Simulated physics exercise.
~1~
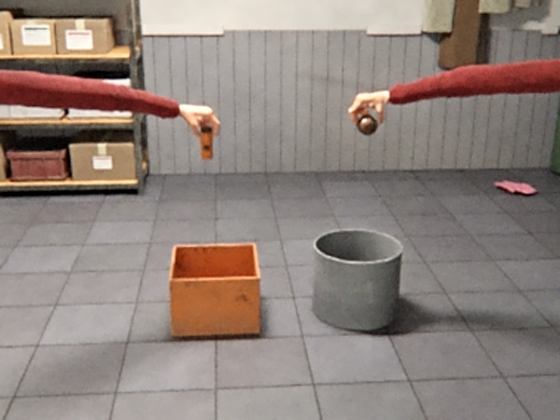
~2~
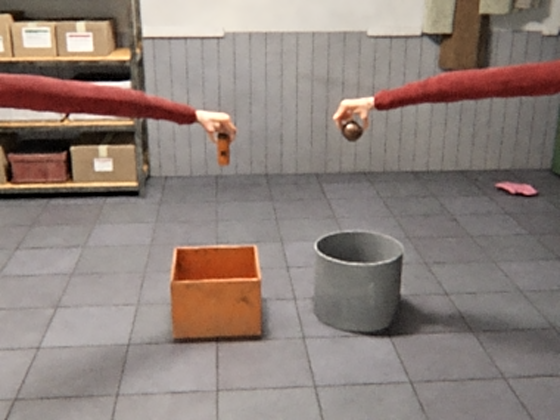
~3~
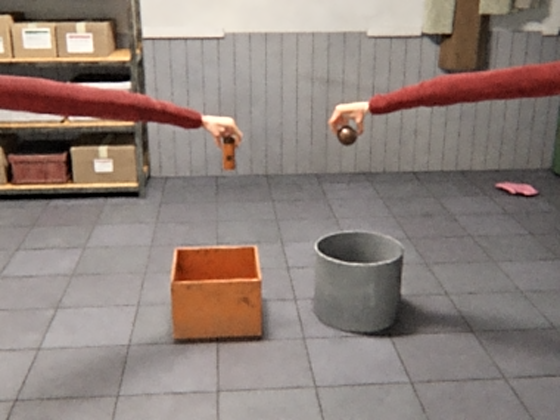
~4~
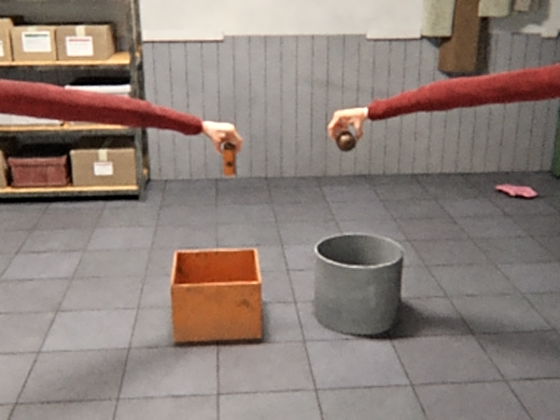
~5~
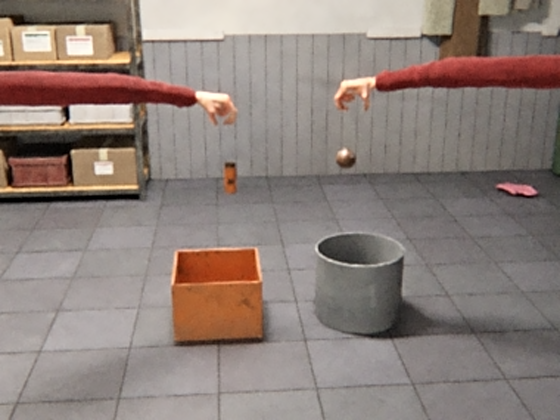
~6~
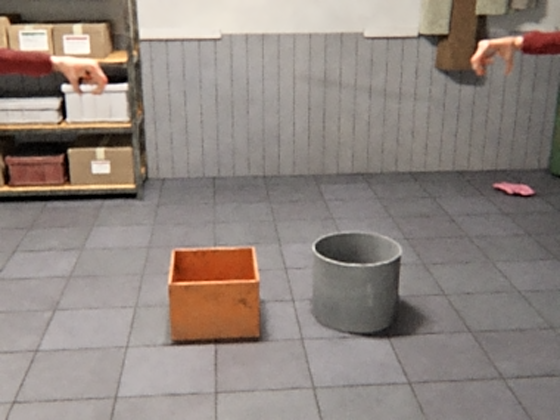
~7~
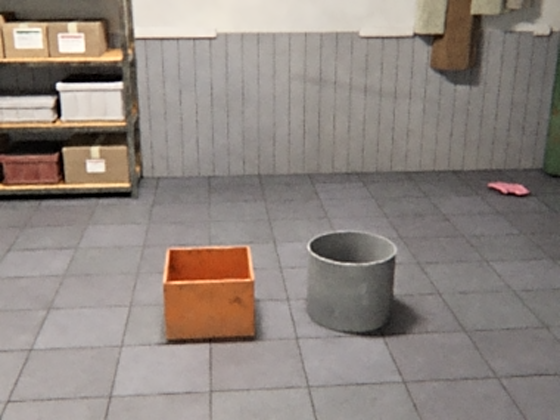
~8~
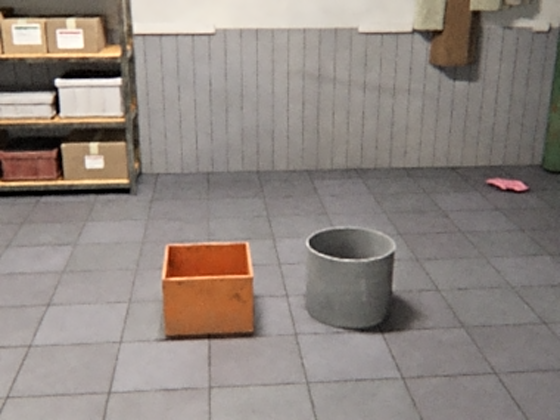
Storage room with tiled floor, two red-sleeved arms releasing an orange shaker into an orange crate and a brown onion into a grey bucket.
